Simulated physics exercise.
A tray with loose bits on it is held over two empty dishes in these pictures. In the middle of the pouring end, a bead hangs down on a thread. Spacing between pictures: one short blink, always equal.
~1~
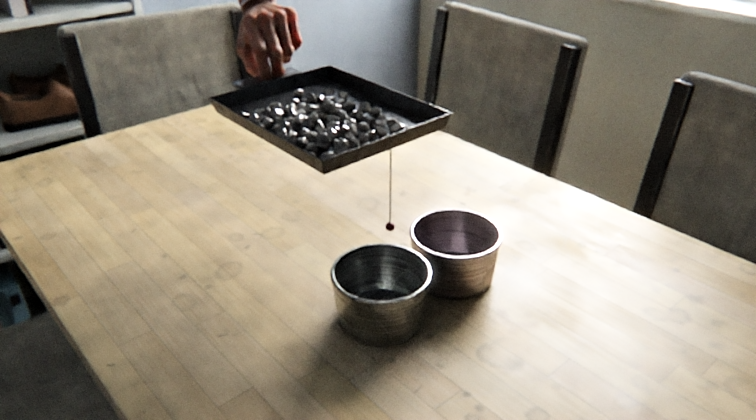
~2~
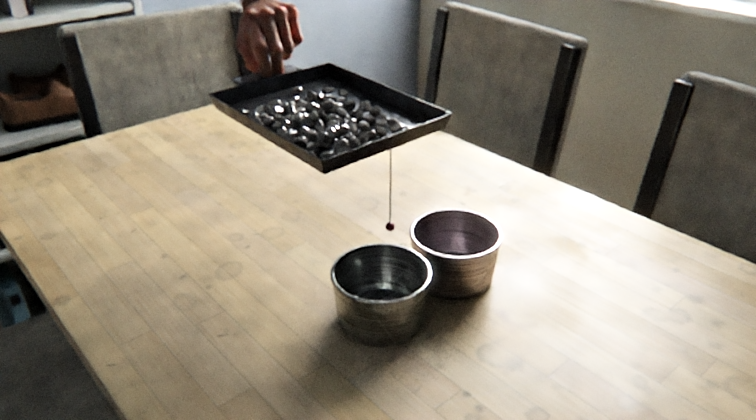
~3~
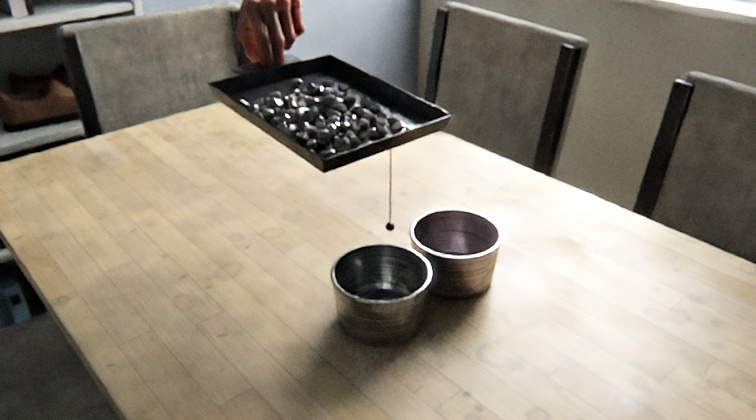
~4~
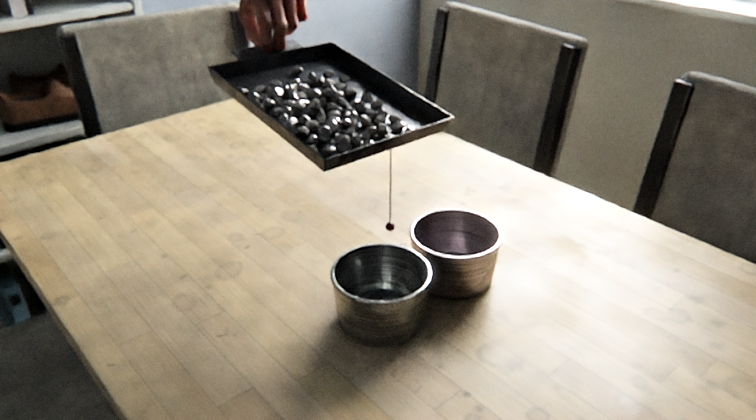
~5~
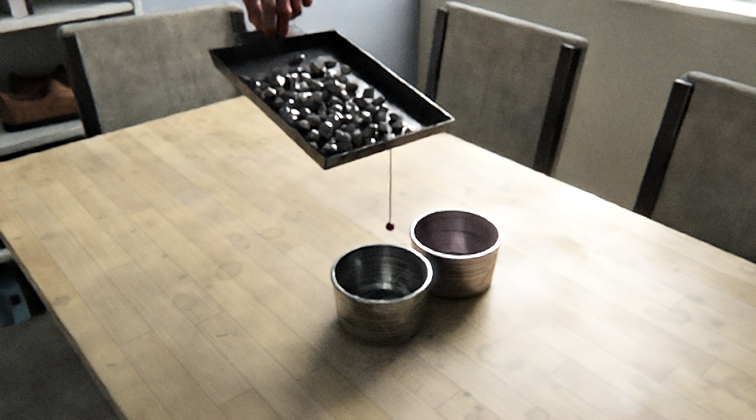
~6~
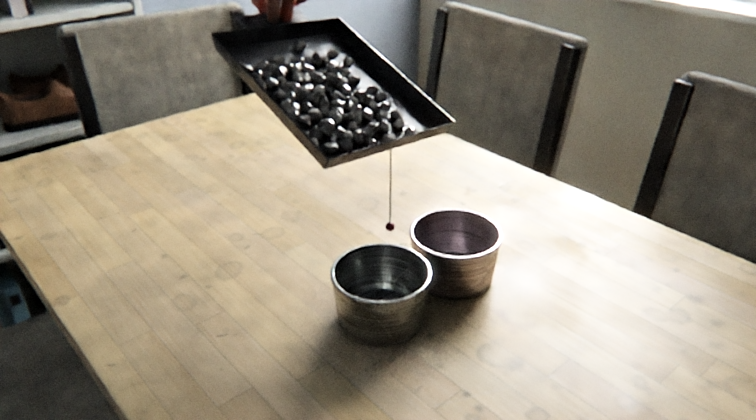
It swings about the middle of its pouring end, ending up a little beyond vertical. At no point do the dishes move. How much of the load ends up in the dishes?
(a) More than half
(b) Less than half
More than half.
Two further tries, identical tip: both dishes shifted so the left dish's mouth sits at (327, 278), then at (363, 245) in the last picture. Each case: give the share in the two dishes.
Roughly 50% the first time and 20% the second time.
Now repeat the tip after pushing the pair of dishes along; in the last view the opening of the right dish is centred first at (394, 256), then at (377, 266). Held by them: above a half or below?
First place: Short of half; second place: Short of half.
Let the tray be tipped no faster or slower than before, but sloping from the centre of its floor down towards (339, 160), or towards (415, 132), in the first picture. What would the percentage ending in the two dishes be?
Around 50 per cent first, around 70 per cent next.
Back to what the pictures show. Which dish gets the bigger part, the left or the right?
The fuller one is the right side.
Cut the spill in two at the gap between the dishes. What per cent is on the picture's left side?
Estimate: About 20 percent.
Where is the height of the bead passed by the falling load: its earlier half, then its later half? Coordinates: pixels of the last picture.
First part (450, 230), rest (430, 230).
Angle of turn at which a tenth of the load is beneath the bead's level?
Close to 80° of tilt at that moment.
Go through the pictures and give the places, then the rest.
The first frame shows corners of the pouring end (323, 157) and (445, 113), level; middle of the load (314, 123), bits of gravel; left dish (414, 313); right dish (488, 269); bead on its thread (390, 227).
The second frame shows corners of the pouring end (324, 157) and (445, 113), level; middle of the load (314, 121).
The third frame shows corners of the pouring end (324, 156) and (446, 114), tipped barely, lowest at the right corner; middle of the load (315, 116).
The fourth frame shows corners of the pouring end (326, 155) and (447, 116), tipped a little, lowest at the right corner; middle of the load (315, 109).
The fifth frame shows corners of the pouring end (327, 155) and (448, 118), tipped clearly, lowest at the right corner; middle of the load (317, 102).
The sixth frame shows corners of the pouring end (329, 154) and (449, 120), tipped clearly, lowest at the right corner; middle of the load (318, 95); left dish (414, 313); right dish (488, 269).
Just after the last frame, tray tipped steeply; almost all on the tray; about a tenth in the air.
A moment on, tray tipped past a quarter turn; about a tenth on the tray; about a tenth in the left dish; roughly half in the right dish; about a tenth outside both; roughly a quarter in the air.
Further on, tray tipped past a quarter turn; roughly a quarter in the left dish; roughly two thirds in the right dish; roughly a quarter outside both.
When it is over, tray tipped past a quarter turn; roughly a quarter in the left dish; roughly two thirds in the right dish; roughly a quarter outside both.
